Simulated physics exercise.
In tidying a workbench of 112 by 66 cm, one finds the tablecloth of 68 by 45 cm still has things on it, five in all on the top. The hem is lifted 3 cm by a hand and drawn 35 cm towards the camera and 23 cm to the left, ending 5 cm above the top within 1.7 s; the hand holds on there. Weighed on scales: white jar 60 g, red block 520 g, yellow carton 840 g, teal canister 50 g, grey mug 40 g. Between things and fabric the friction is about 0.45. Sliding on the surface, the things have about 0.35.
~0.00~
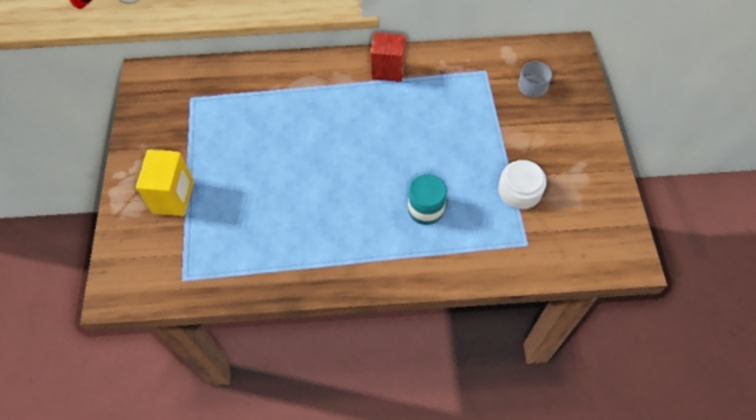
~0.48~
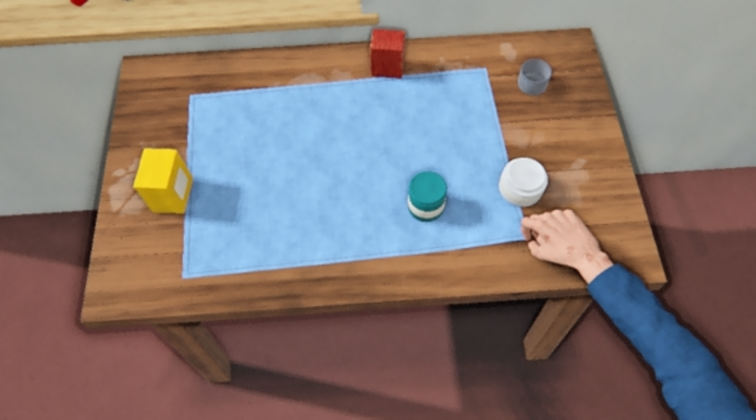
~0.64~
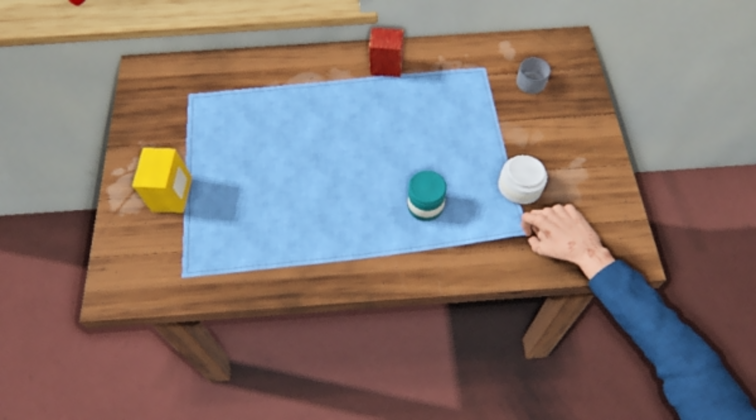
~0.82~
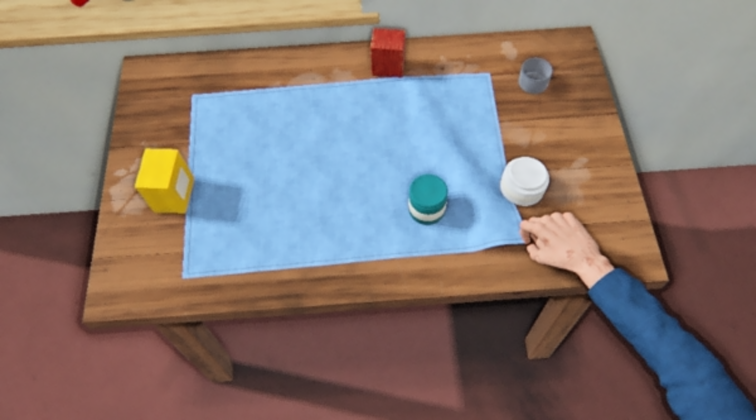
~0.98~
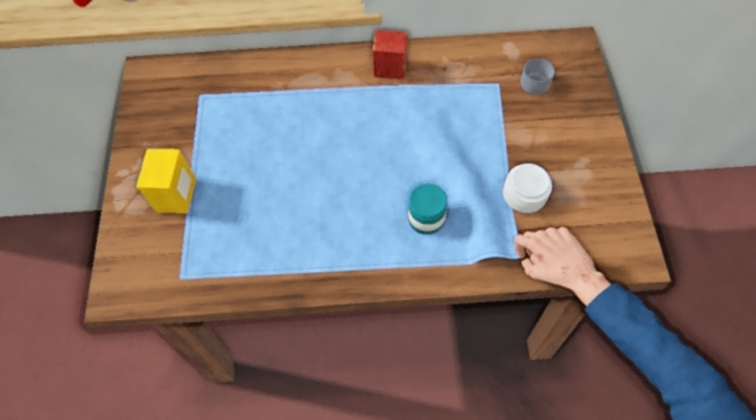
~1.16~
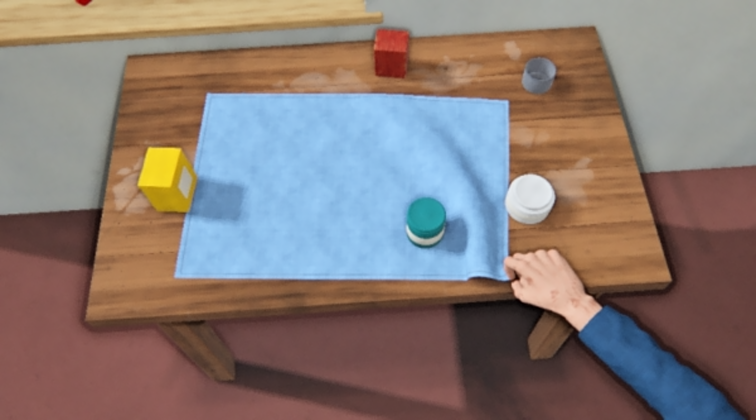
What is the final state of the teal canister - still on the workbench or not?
Looks like it departs the surface.
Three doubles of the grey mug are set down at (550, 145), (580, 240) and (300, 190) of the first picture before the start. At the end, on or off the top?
In order: Holds on; holds on; holds on.
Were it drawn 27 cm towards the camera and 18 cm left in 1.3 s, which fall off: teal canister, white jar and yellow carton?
Result - teal canister: Gone, white jar: Still on top, yellow carton: Still on top.
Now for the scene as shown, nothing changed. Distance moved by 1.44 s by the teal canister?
Shift of the teal canister: 15 centimetres.
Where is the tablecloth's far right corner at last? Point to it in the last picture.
Look around (513, 235) in the last picture - that's where it comes to rest.
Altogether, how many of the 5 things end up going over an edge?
All told, 1.
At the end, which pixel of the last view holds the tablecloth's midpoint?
(343, 261) or thereabouts.
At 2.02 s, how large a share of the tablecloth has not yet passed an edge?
Share within the edges: Approx. 75 %.
At 1.4 s, 95 % of the tablecloth is still over the top; teal canister 14 cm off its start, white jar 8 cm off its start.
At 1.7 s, 85 % of the tablecloth is still over the top; teal canister 24 cm off its start, white jar 8 cm off its start.
At 2.0 s, 75 % of the tablecloth is still over the top; teal canister over the edge, white jar 8 cm off its start at (534, 209).
At 2.3 s, 70 % of the tablecloth is still over the top; teal canister over the edge, white jar 8 cm off its start.
At 3.9 s, 70 % of the tablecloth is still over the top; teal canister over the edge, white jar 8 cm off its start at (534, 209).
